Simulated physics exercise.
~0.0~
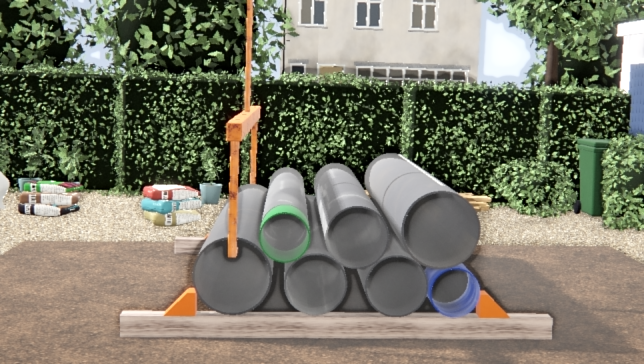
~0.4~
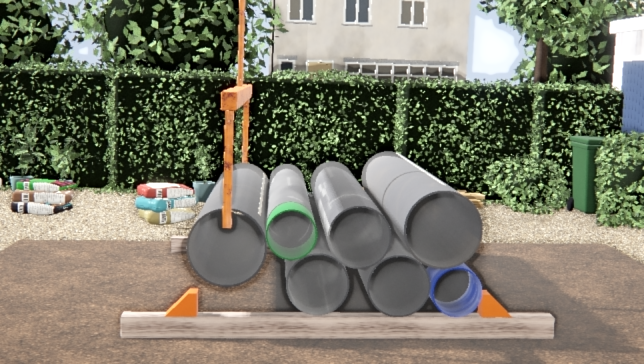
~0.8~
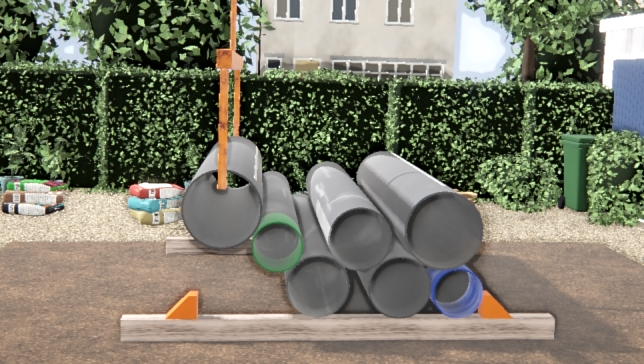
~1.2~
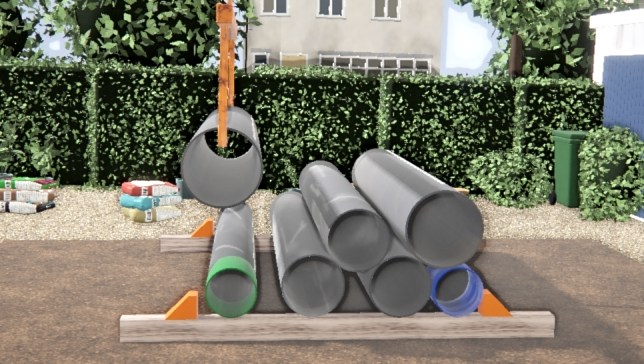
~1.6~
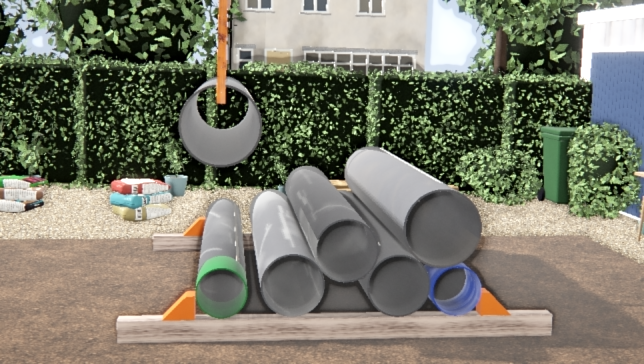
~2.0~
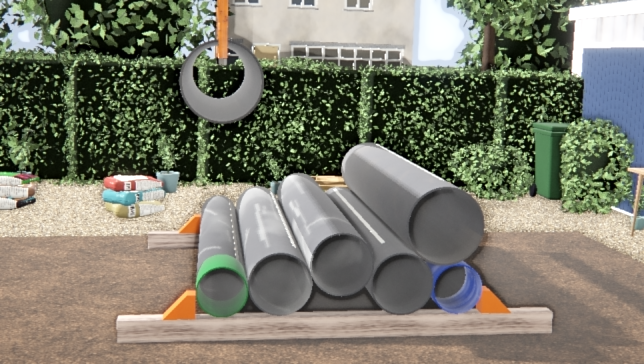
An orange beam lifts away a large grey pipe, and the green one drops down left.
